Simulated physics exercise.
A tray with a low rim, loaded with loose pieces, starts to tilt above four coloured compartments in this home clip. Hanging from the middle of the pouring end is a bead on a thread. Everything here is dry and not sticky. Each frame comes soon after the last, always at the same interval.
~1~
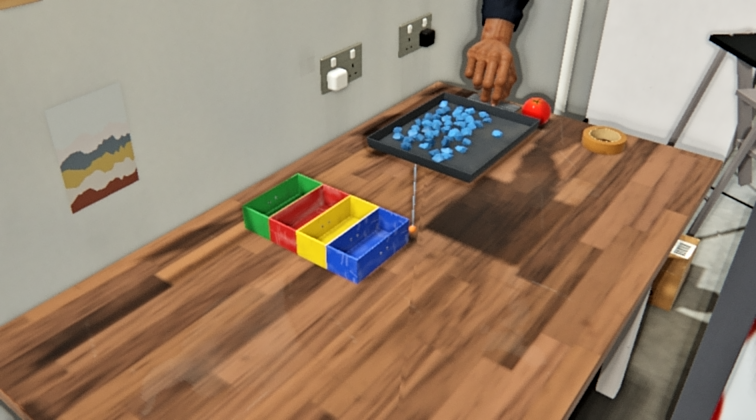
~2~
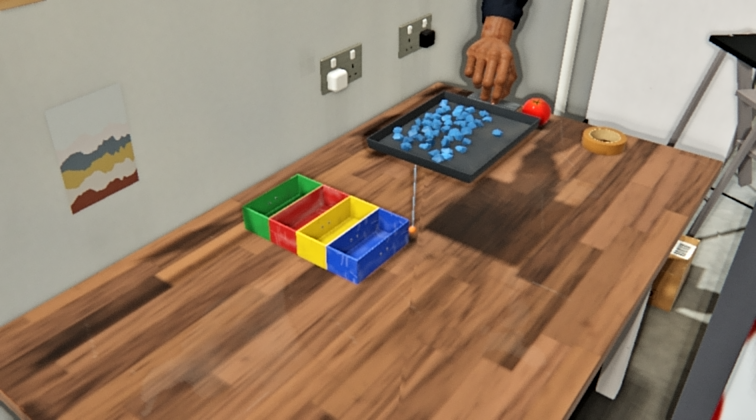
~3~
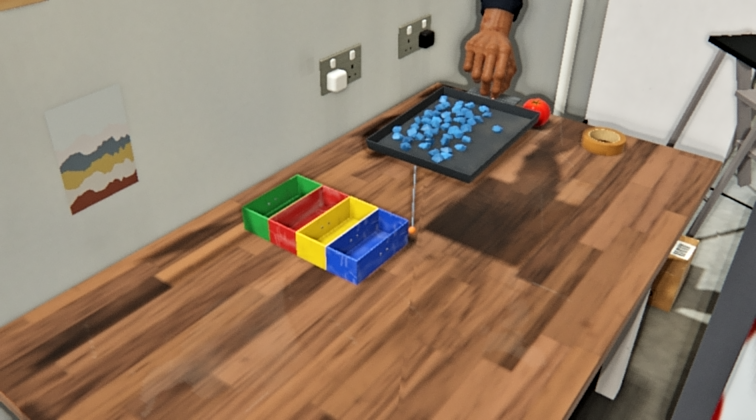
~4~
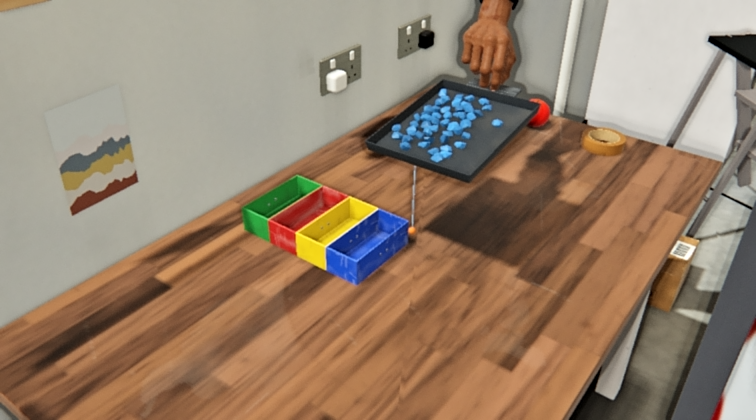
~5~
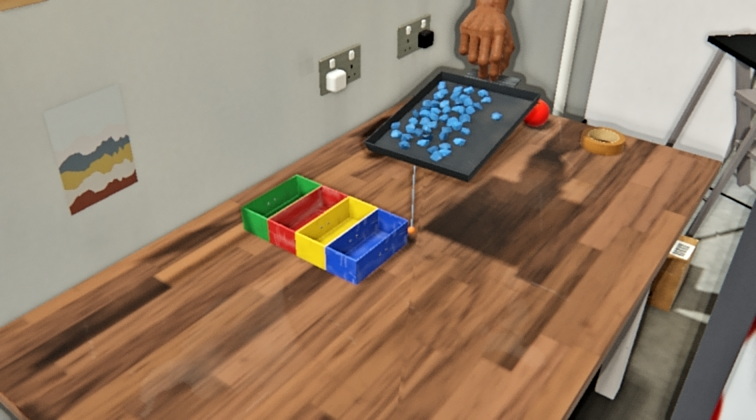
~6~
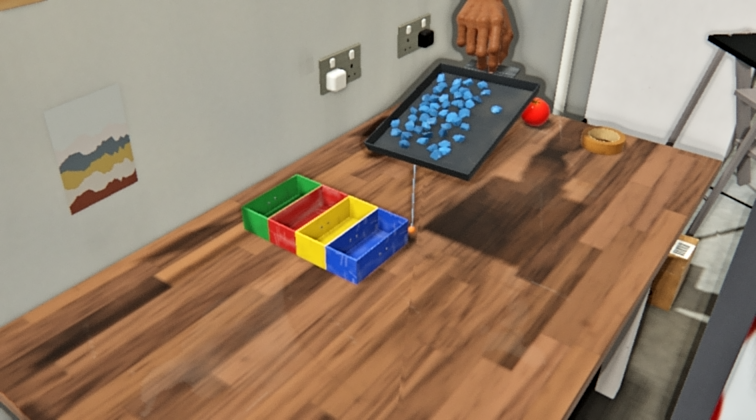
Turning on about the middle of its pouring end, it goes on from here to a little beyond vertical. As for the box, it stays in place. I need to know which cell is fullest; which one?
That is the blue cell.
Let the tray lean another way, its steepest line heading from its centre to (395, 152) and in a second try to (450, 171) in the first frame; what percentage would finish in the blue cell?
So it's 70 percent with the first slope and 0 percent with the other.
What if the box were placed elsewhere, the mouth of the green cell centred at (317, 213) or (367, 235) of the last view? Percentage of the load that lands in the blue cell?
Around 20 and then 0 per cent.
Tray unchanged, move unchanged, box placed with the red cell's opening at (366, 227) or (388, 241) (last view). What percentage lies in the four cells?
Try 1: Some 90 %; try 2: Some 100 %.
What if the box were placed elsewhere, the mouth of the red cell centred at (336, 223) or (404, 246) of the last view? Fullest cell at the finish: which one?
That yellow cell first, the cell in green second.
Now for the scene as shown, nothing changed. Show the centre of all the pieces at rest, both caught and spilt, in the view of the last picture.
It settles centred around (358, 267).
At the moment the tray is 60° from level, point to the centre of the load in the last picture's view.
Roughly at (395, 142).
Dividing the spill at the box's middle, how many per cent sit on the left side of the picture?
I reckon around 20 per cent.
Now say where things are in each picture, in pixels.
Corners of the pouring end (369, 137) and (470, 173), level; middle of the load (447, 130), aquarium stones; bead on its thread (413, 229); green cell (257, 221); red cell (283, 234); yellow cell (312, 247); blue cell (342, 262), in the first frame.
Corners of the pouring end (369, 138) and (470, 173), level; middle of the load (447, 129), in the second frame.
Corners of the pouring end (368, 139) and (470, 174), tipped barely, lowest at the left corner; middle of the load (446, 127), in the third frame.
Corners of the pouring end (368, 141) and (469, 174), tipped a little, lowest at the left corner; middle of the load (446, 123), in the fourth frame.
Corners of the pouring end (367, 141) and (468, 173), tipped a little, lowest at the left corner; middle of the load (445, 118), in the fifth frame.
Corners of the pouring end (366, 142) and (467, 172), tipped clearly, lowest at the left corner; middle of the load (444, 114); green cell (256, 222); red cell (283, 235); yellow cell (311, 248); blue cell (341, 263), in the sixth frame.
Just after the last frame, tray tipped steeply; almost all on the tray; just a few falling or outside the box.
A moment on, tray tipped right over; roughly half on the tray; roughly a quarter in the blue cell; just a few in the yellow cell; roughly a quarter falling or outside the box.
Further on, tray tipped past a quarter turn; roughly half in the blue cell; about a tenth in the yellow cell; roughly a third falling or outside the box.
When it is over, tray tipped past a quarter turn; roughly half in the blue cell; about a tenth in the yellow cell; not one in the red cell; not one in the green cell; roughly a third outside the box.
